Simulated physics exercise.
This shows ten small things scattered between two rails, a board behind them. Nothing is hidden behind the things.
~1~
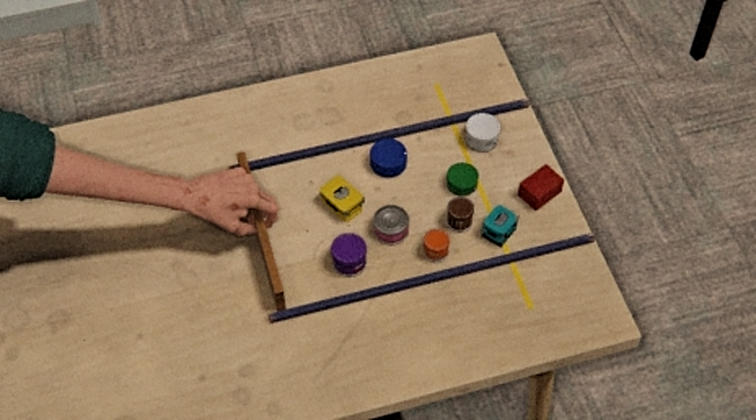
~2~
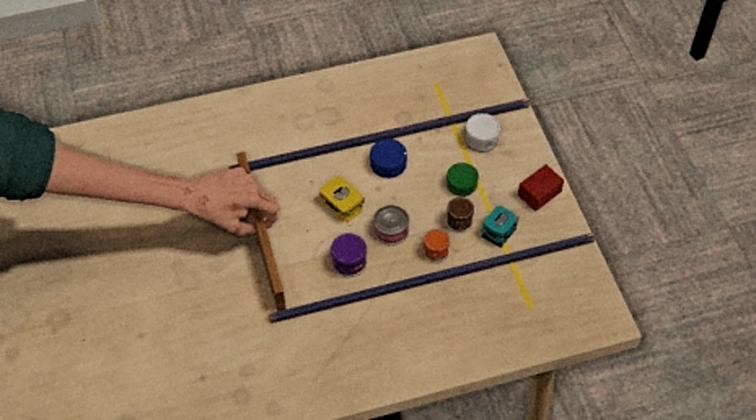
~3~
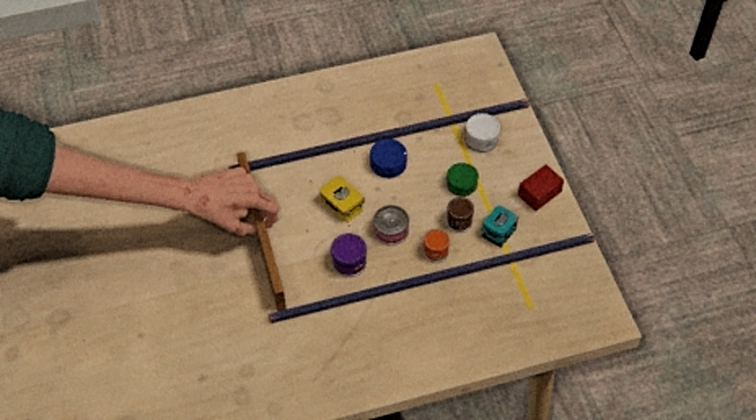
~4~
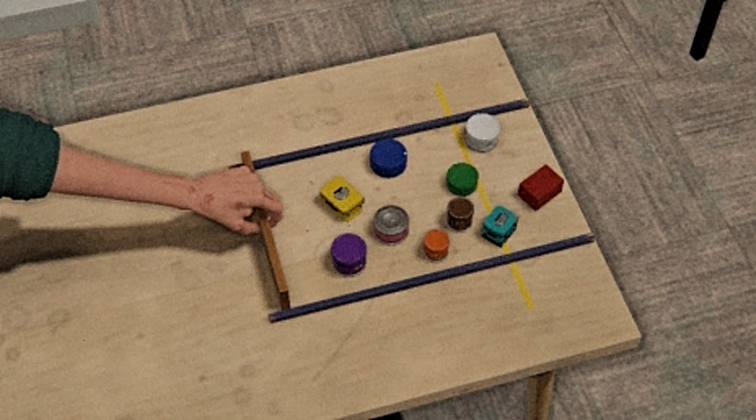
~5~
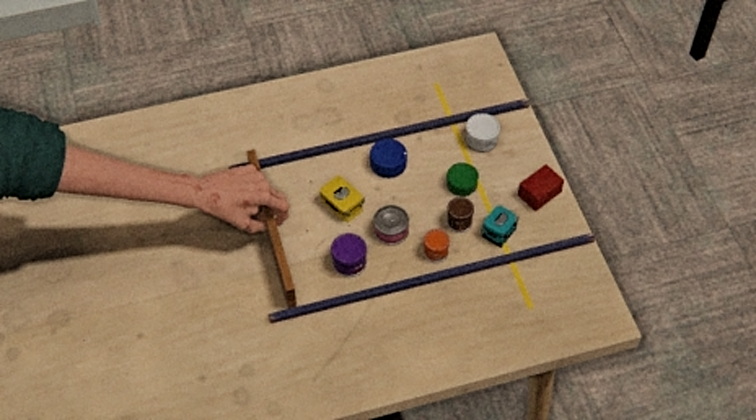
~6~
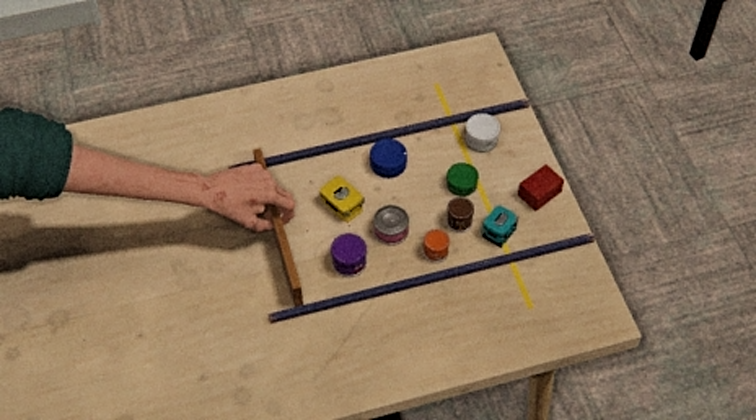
The footage shows a hand holding a wooden board behind ten small, colourful objects scattered between two dark rails on a table; the board stays still at first, then slides slightly to the right while the objects remain in place.
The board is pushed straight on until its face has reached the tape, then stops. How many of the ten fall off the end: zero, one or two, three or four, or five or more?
In the end the number that fall off is zero.
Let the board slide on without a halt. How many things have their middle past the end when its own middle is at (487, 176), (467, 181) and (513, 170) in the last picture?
Past the end: 0, 0 and 2.
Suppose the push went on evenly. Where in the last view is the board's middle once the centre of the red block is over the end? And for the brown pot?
For the red block at (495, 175), for the brown pot at (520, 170).
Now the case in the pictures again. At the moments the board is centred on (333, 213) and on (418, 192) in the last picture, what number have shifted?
By then 2, and 6.
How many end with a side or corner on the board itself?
That makes 4.
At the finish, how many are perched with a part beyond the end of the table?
It comes to 1.
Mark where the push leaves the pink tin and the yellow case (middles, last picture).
The pink tin stops around (501, 190); the yellow case around (485, 162).
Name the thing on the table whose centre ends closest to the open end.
It is the red block.
Early on, none off yet; red block at rest near (541, 188); white pot at rest near (482, 133); turquoise case at rest near (500, 226).
Finally, the number that fall off is zero.
